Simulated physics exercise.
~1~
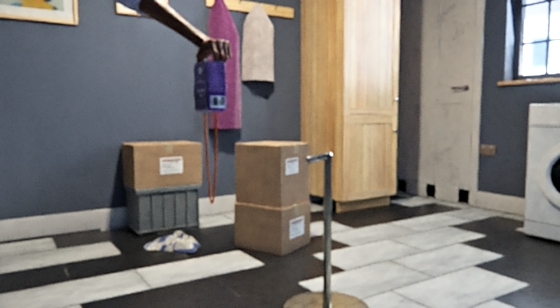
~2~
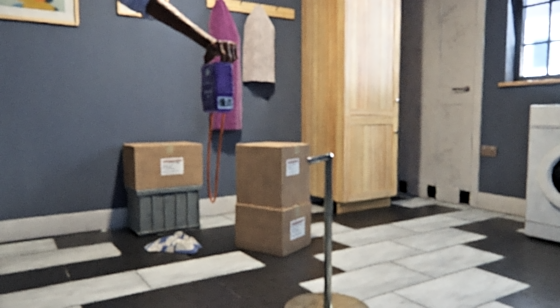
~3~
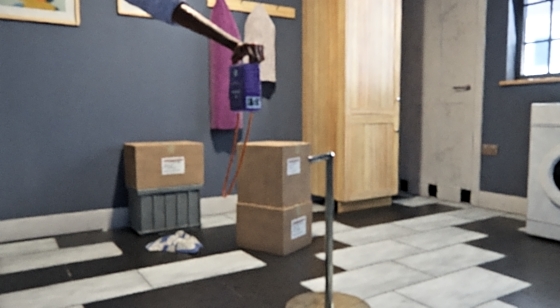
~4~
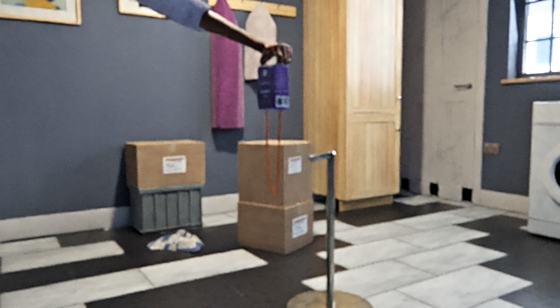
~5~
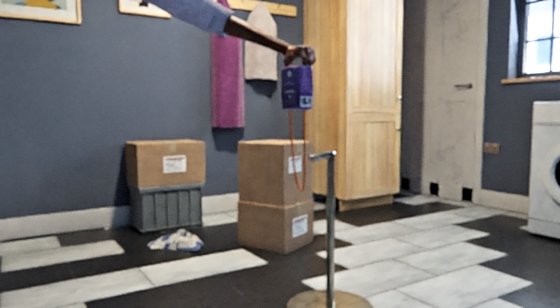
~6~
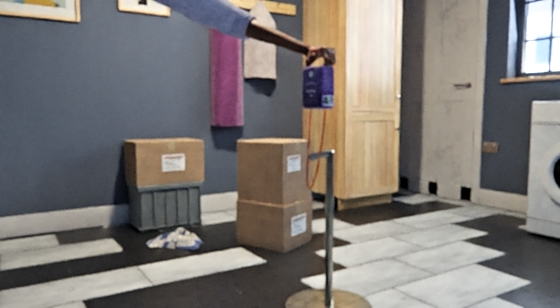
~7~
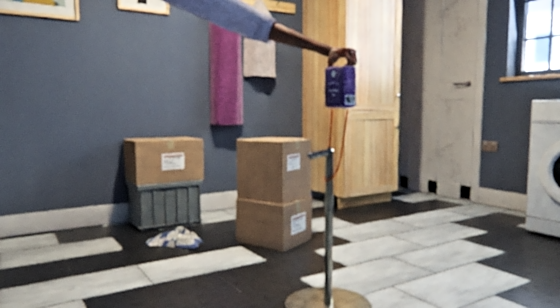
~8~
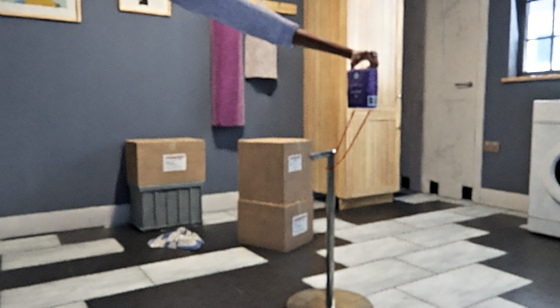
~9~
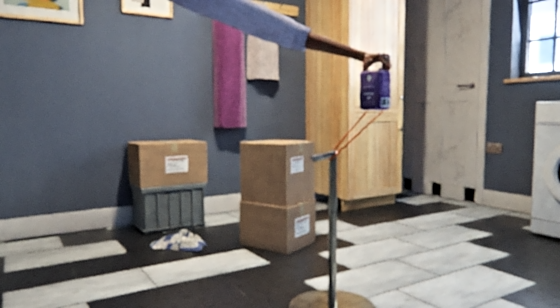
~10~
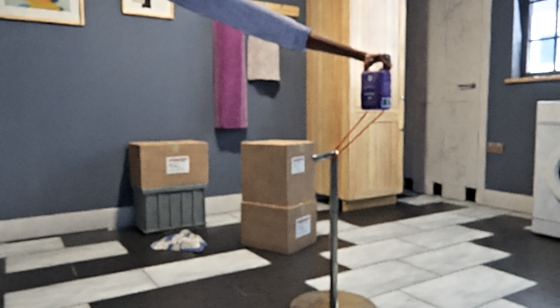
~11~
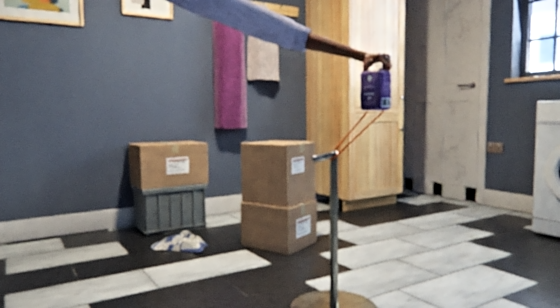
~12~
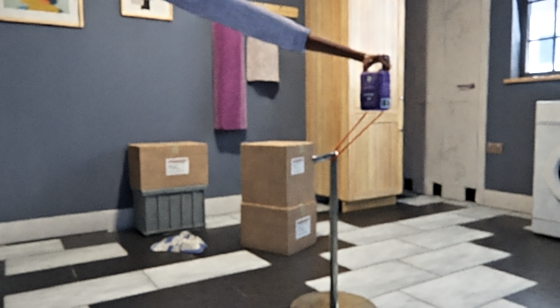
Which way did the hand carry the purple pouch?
The hand carried the purple pouch to the right, going past the metal post.
In a room with a black and white floor, a hand carried a purple pouch to the right past a metal post, its loop trailing, until the loop caught on the post's hook and pulled tight, stopping the hand just beyond it.
